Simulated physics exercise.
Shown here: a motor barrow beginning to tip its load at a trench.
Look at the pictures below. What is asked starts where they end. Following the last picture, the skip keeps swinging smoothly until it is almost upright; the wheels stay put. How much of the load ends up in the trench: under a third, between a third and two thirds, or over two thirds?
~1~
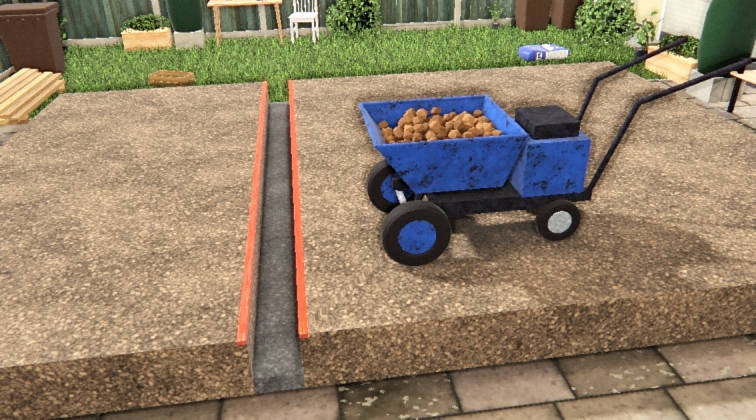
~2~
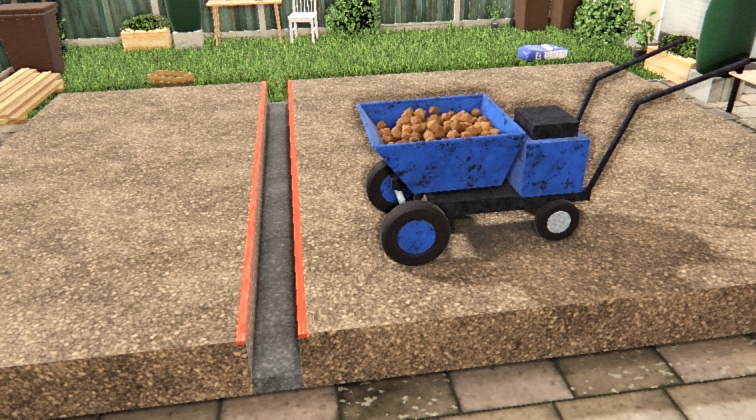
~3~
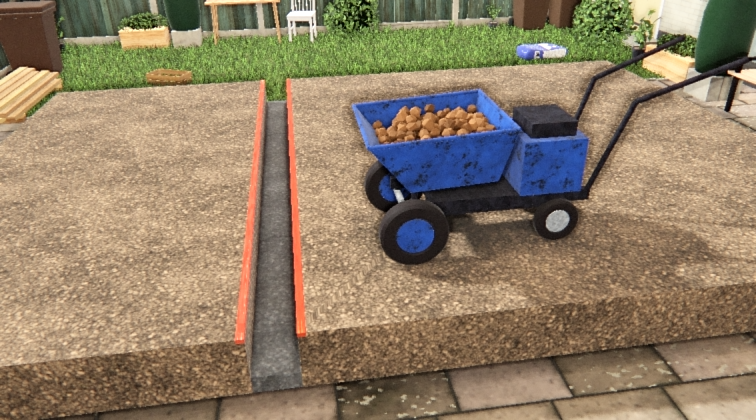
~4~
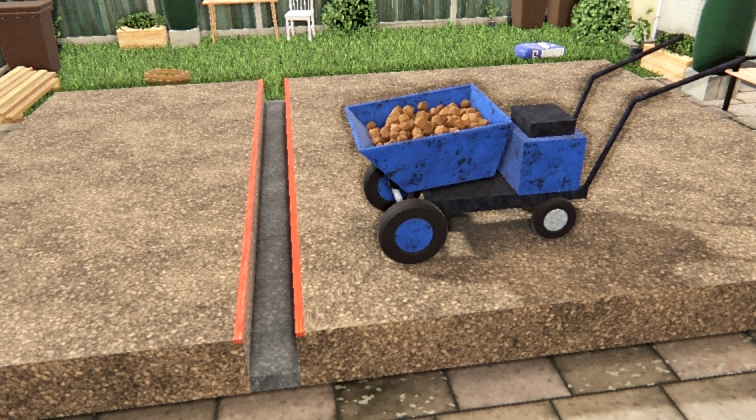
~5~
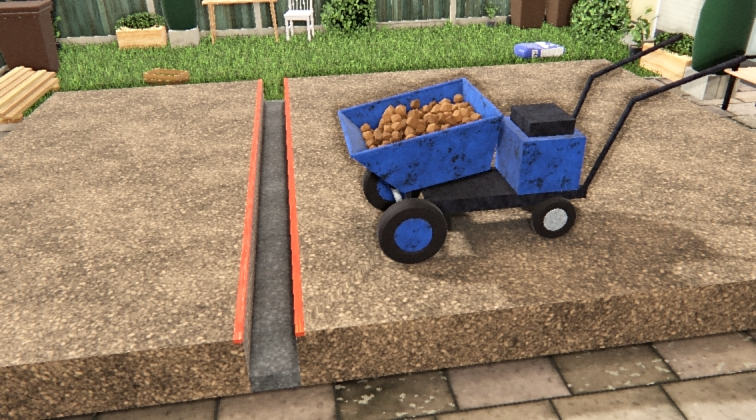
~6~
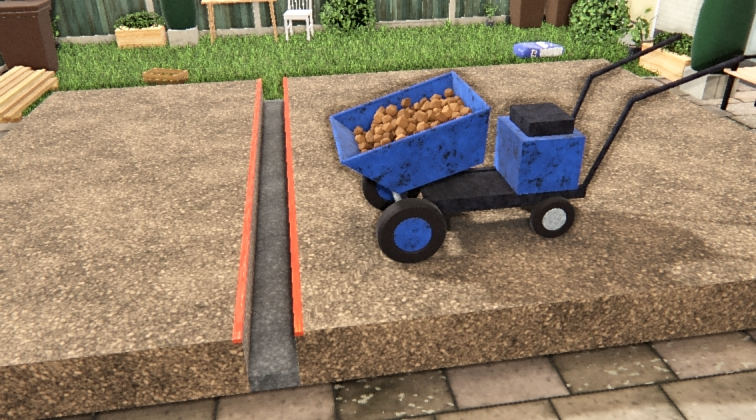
I predict the trench will see above two thirds of the load.
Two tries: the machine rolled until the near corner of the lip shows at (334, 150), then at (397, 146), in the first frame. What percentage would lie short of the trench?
0 % and 20 %, in that order.
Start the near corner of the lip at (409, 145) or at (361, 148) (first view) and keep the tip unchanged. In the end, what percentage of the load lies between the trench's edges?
About 50 per cent, then about 90 per cent.
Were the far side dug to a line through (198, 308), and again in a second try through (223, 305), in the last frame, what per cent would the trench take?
First one: 90 per cent; second one: 90 per cent.
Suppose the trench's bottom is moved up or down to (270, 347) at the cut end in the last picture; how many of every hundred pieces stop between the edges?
It would be close to 50 percent.
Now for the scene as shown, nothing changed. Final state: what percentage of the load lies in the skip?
Close to 5 in a hundred.
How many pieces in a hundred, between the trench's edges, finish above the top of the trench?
Roughly 10 %.
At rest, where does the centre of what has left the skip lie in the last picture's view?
Last view, resting centre - approx. (275, 260).
Soon after the last picture, skip tipped steeply; all in the skip.
A little later, skip tipped steeply; most in the skip; a stray few short of the trench; a small part in or heaped over the trench; a stray few falling.
Later still, skip tipped right over; about a quarter in the skip; a small part short of the trench; about two thirds in or heaped over the trench; a stray few beyond it.
By the end, skip tipped right over; a small part in the skip; a small part short of the trench; most in or heaped over the trench; a stray few beyond it.
